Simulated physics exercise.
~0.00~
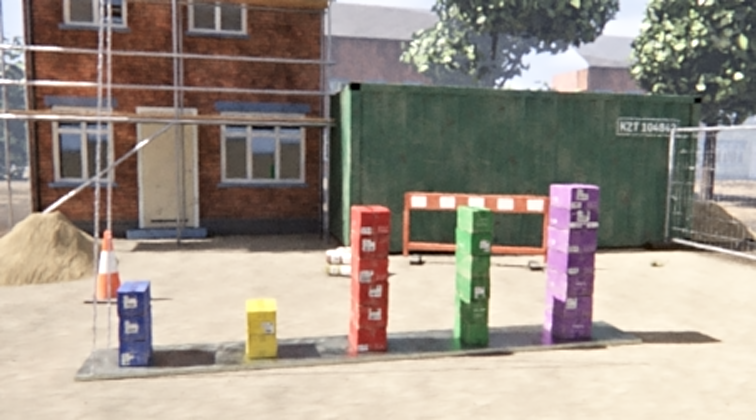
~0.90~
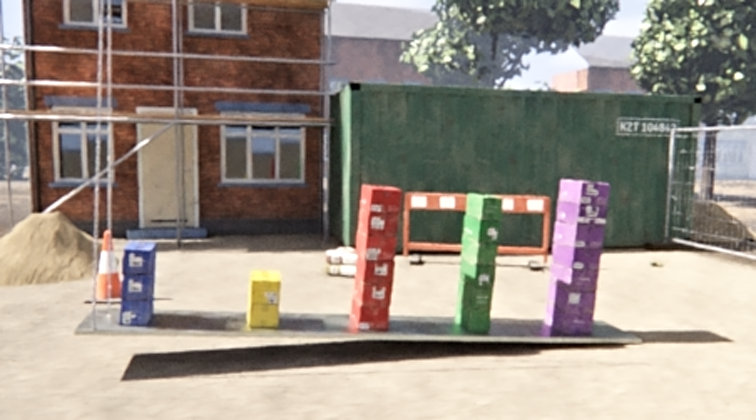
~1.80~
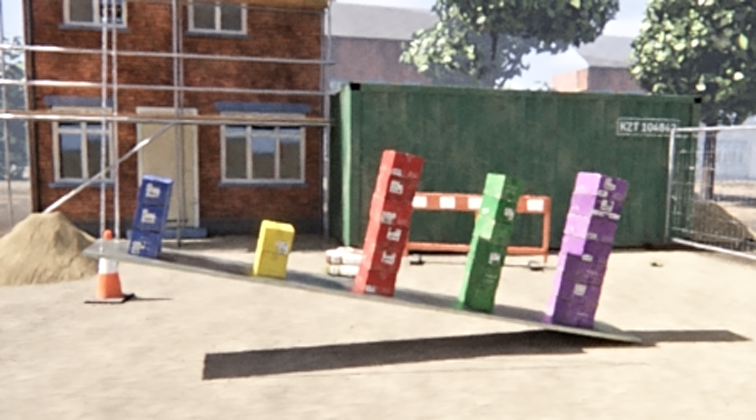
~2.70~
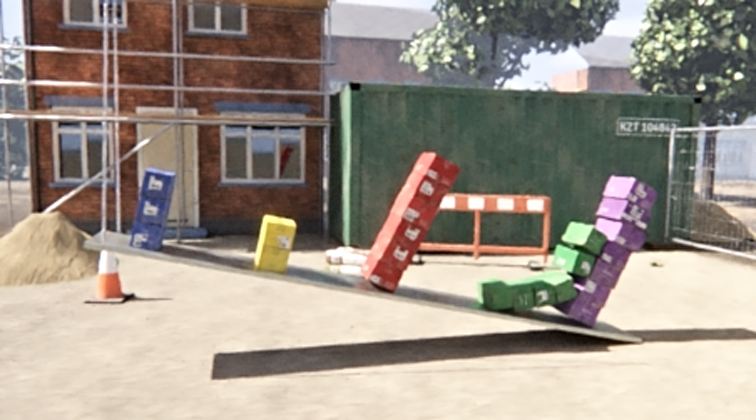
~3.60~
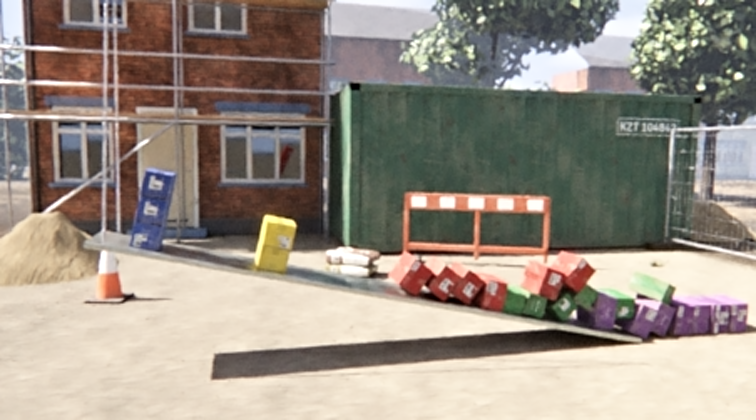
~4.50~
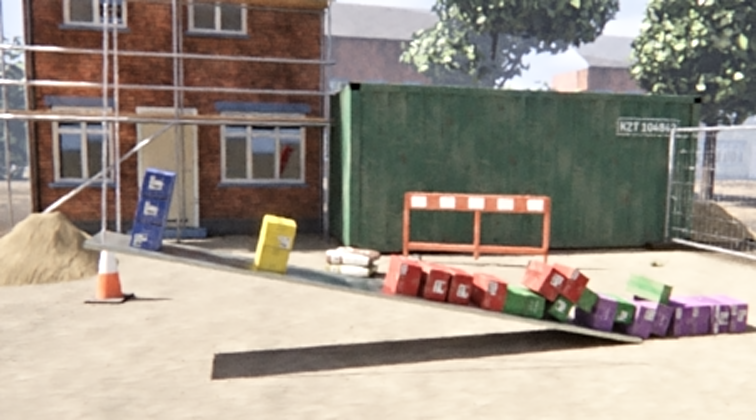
A large green container and a brick house wrapped in scaffolding stand behind a sunlit dirt yard, seen from the front by a still camera. On a long flat board, piles of parcels stand in a row, blue, yellow, red, green and purple from left to right. The board's left end rises, and all the piles lean right. The green pile buckles against the purple one while the red tips over. All three topple into a jumbled line down the slope, purple spilling past the low end. Blue and yellow stay upright on the tilted board.
